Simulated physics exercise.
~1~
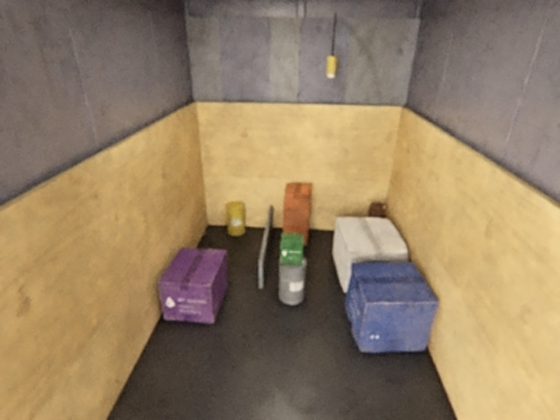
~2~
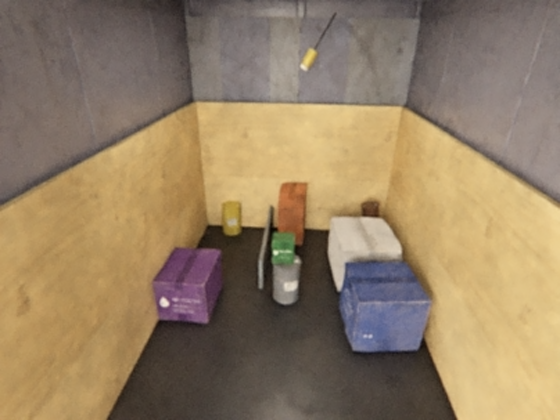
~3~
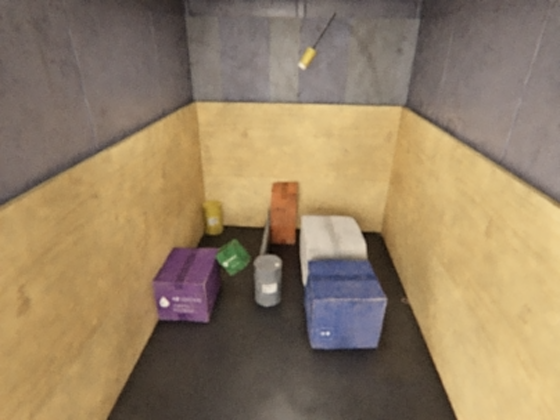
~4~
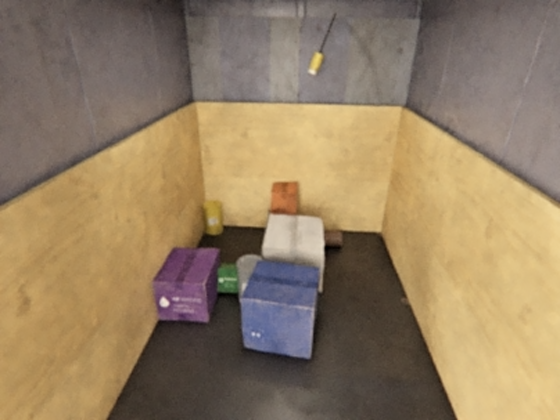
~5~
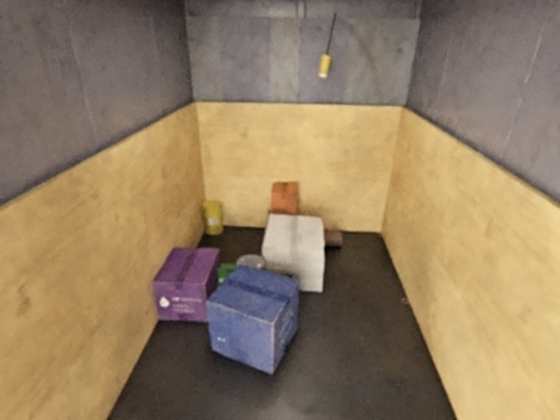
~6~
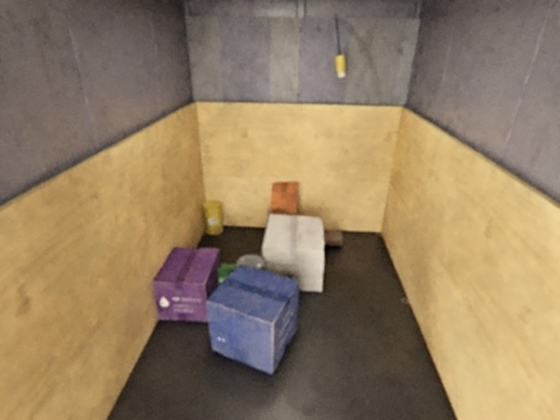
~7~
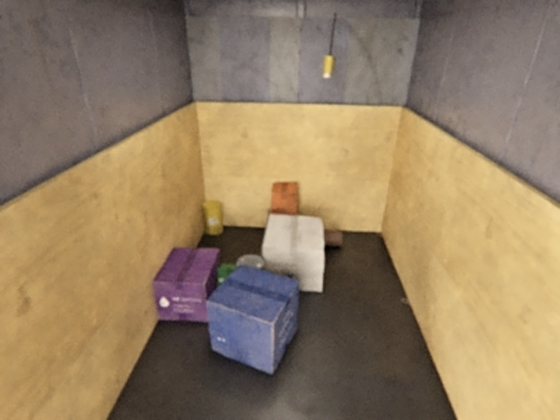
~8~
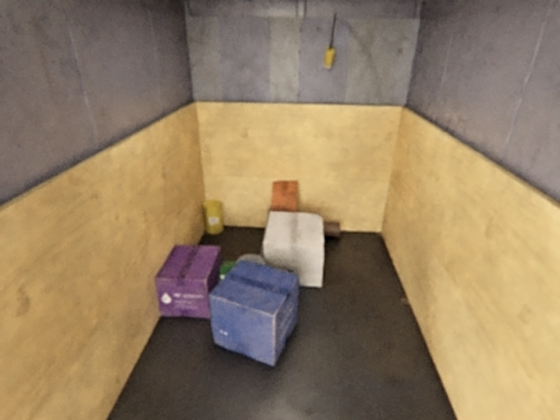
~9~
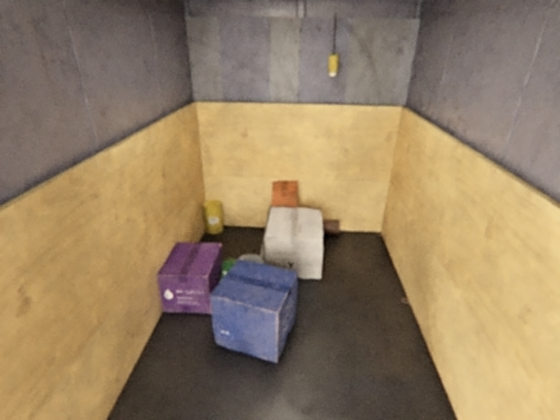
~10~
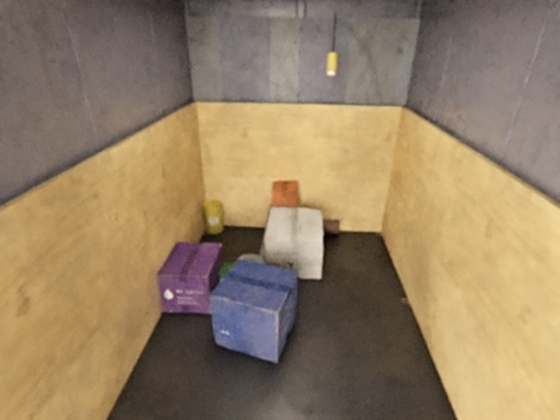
The blue and white boxes slide far left, then shift slightly forward and settle.
